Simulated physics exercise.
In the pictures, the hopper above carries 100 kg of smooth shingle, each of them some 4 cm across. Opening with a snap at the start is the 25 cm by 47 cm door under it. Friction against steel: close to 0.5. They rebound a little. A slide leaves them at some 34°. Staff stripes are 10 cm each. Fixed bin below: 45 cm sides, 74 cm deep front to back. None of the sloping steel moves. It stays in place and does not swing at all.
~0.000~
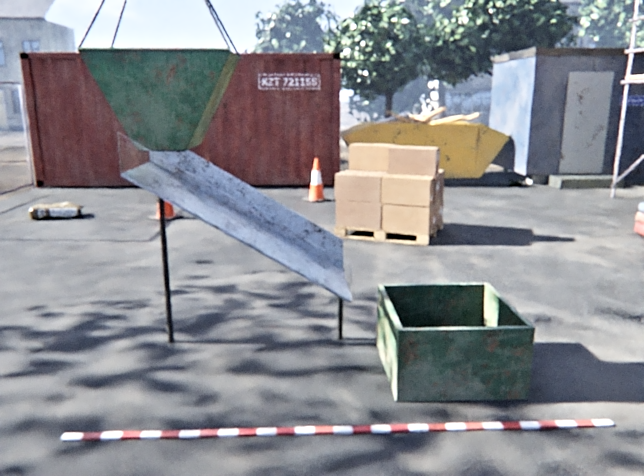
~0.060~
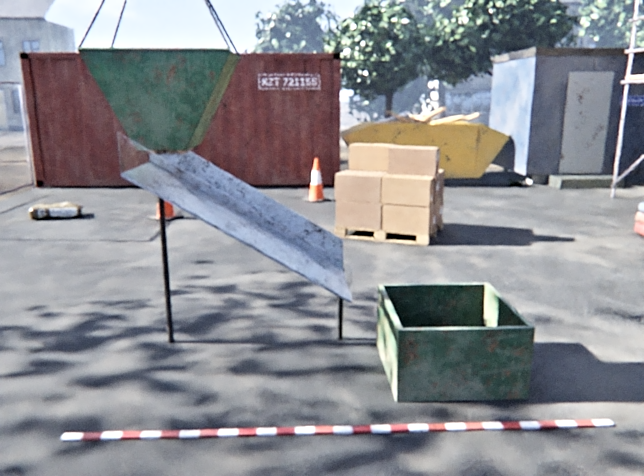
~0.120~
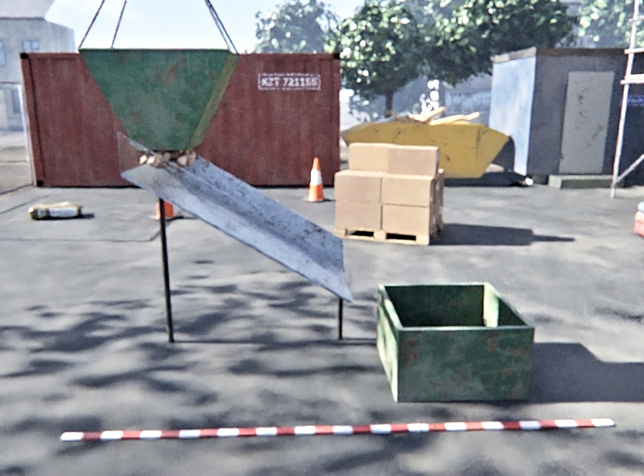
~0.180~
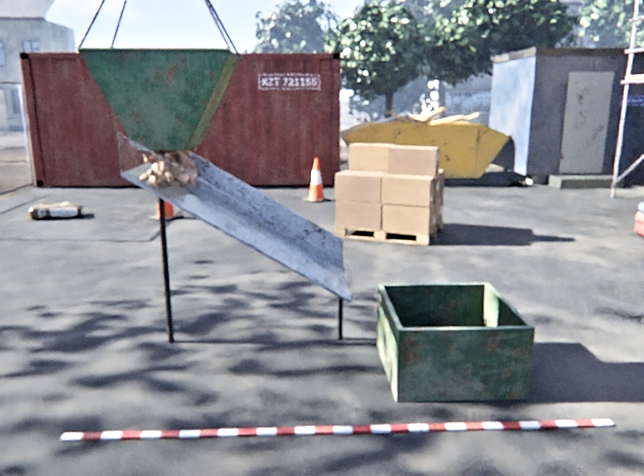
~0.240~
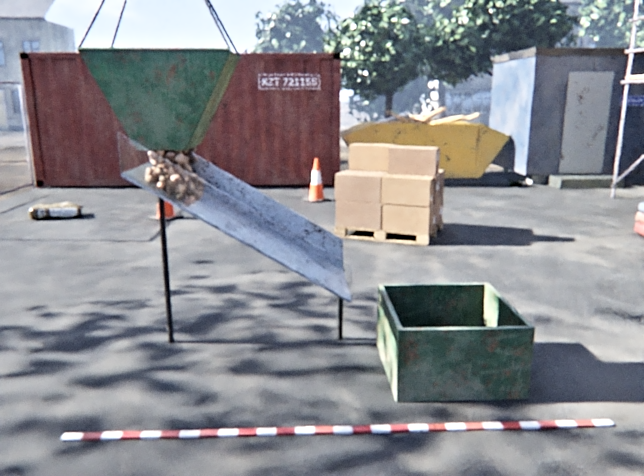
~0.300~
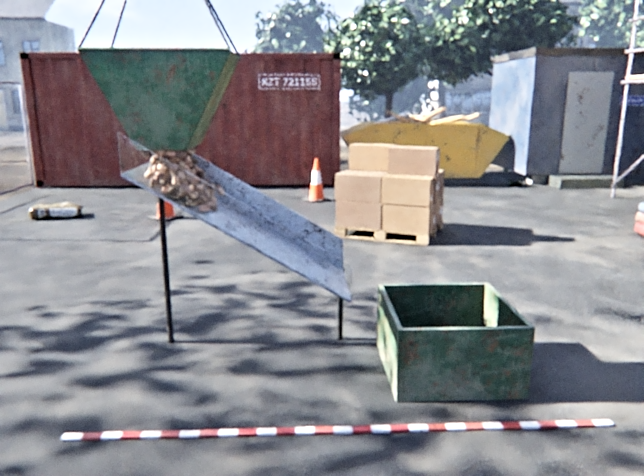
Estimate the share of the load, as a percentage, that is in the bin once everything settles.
Roughly 28 per cent of the load ends up there.
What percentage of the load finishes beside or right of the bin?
0 %.
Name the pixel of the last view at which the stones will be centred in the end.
I'd point to somewhere near (371, 361).
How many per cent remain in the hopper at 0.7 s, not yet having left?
About 15 % remains inside.
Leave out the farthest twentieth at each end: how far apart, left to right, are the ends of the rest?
Width: Near 110 cm.
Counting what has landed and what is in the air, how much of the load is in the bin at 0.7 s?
Around 0 per cent at that point.
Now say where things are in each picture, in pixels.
In the first frame, the outlet is at (161, 141); nothing has dropped yet.
In the second frame, the outlet is at (161, 141); 3 % is out.
In the third frame, the outlet is at (161, 141); 10 % is out, the lowest stones still above the rim at (172, 163), 135 cm up.
In the fourth frame, the outlet is at (161, 141); 16 % is out, the lowest stones still above the rim at (176, 182), 124 cm up.
In the fifth frame, the outlet is at (161, 141); 23 % is out, the lowest stones still above the rim at (196, 195), 116 cm up.
In the sixth frame, the outlet is at (161, 141); 31 % is out, the lowest stones still above the rim at (209, 204), 111 cm up.
After 0.7 s, 13 % in the hopper, 86 % on the steel, 1 % falling or lying left of the bin; the stones farthest right are at (355, 284).
After 1.1 s, 0 % in the hopper, 70 % on the steel, 26 % falling or lying left of the bin, 4 % falling or lying in the bin; the stones farthest right are at (460, 345).
After 1.7 s, 0 % in the hopper, 15 % on the steel, 59 % falling or lying left of the bin, 25 % falling or lying in the bin, 1 % falling or lying beside or right of the bin; the stones farthest right are at (497, 356).
After 2.6 s, 0 % in the hopper, 70 % falling or lying left of the bin, 28 % falling or lying in the bin, 2 % falling or lying beside or right of the bin; the stones farthest right are at (501, 358).
After 4.5 s, 0 % in the hopper, 70 % left of the bin, 28 % in the bin, 2 % beside or right of the bin; the stones farthest right are at (501, 358).
